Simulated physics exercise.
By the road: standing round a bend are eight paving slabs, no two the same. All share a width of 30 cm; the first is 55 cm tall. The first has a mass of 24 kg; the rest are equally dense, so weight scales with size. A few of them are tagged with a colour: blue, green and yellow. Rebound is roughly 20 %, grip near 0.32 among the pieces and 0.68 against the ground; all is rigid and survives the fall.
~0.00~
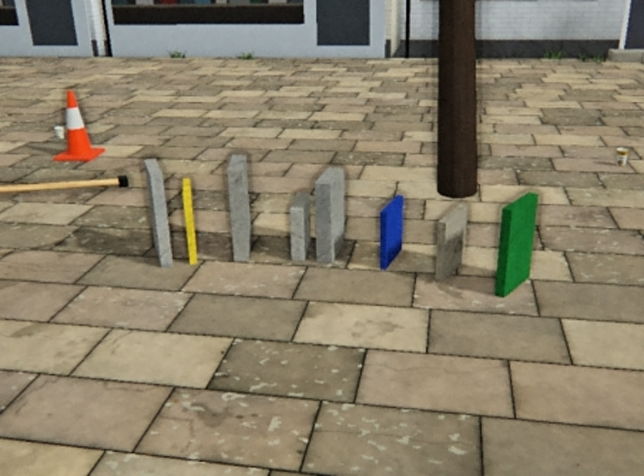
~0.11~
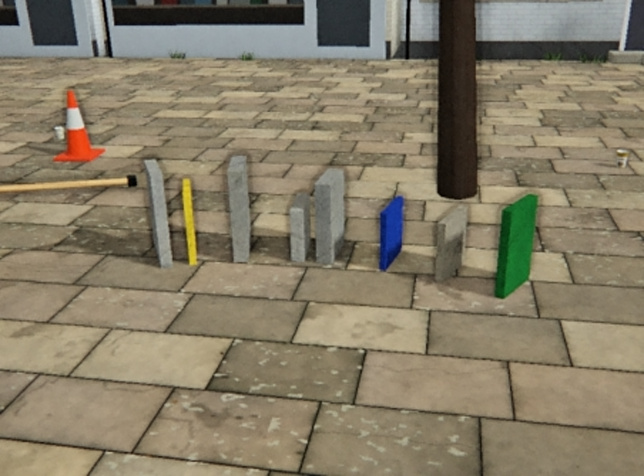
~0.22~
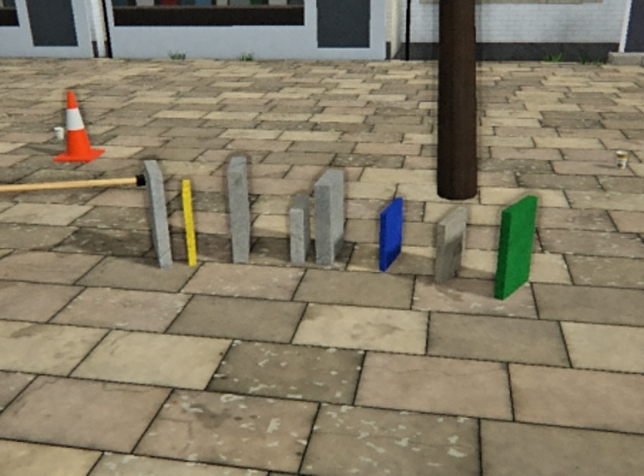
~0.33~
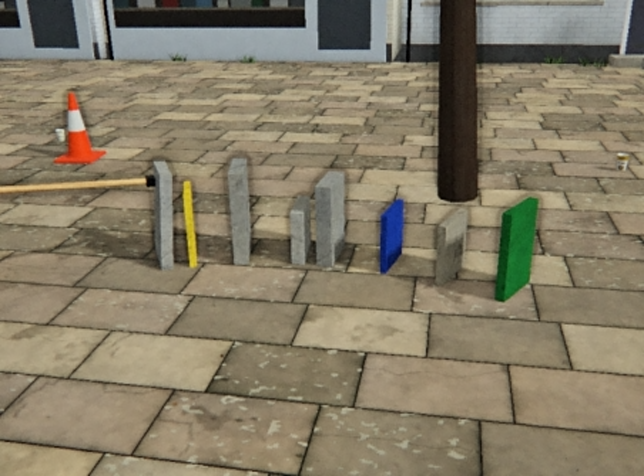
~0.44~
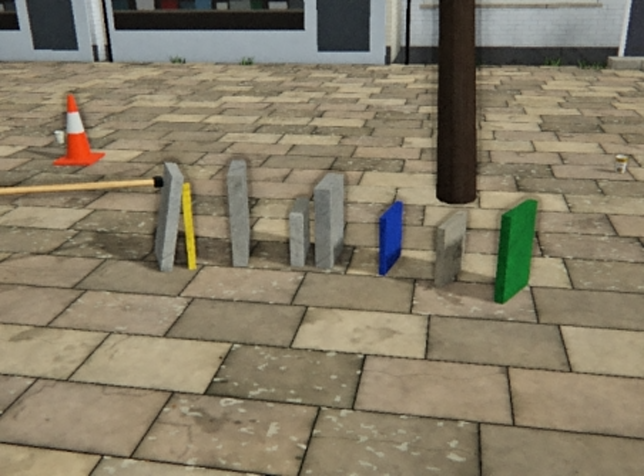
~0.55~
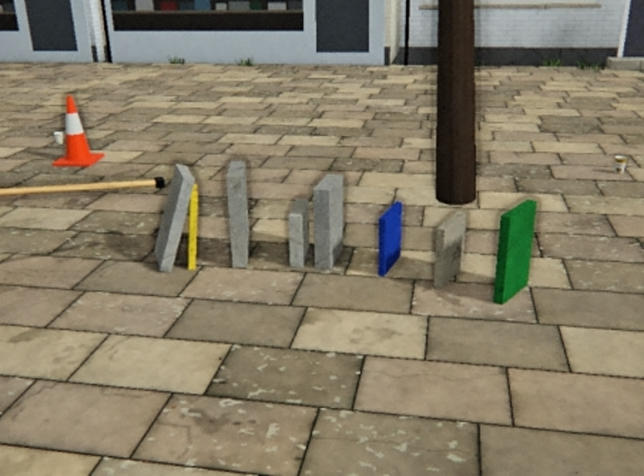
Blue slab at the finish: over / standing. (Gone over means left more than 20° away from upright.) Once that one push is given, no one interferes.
Over.
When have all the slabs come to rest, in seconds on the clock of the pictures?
Time: About 2.5 s.
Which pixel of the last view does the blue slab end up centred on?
In the final picture it sits close to (420, 267).
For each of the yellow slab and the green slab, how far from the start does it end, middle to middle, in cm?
The yellow one ends 20 cm from its start and the green one 40 cm.
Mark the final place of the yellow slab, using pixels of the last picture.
Its middle finishes near pixel (219, 248) of the last picture.
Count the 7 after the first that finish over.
That would be 7 of them.
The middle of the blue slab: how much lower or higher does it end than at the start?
Its middle finishes around 15 cm lower.
After 0.88 s, 1 of the 7 other slabs over; blue slab unmoved; yellow slab 48° from how it stood.
After 1.34 s, 4 of the 7 other slabs over; blue slab unmoved; yellow slab lying flat.
After 1.86 s, 6 of the 7 other slabs over; blue slab lying flat; yellow slab lying flat.
In the end (2.5 s), 7 of the 7 other slabs over; blue slab lying flat; green slab lying flat; yellow slab lying flat. Not one is left standing. From the last view, middles, blue slab near (420, 267), green slab near (570, 305).
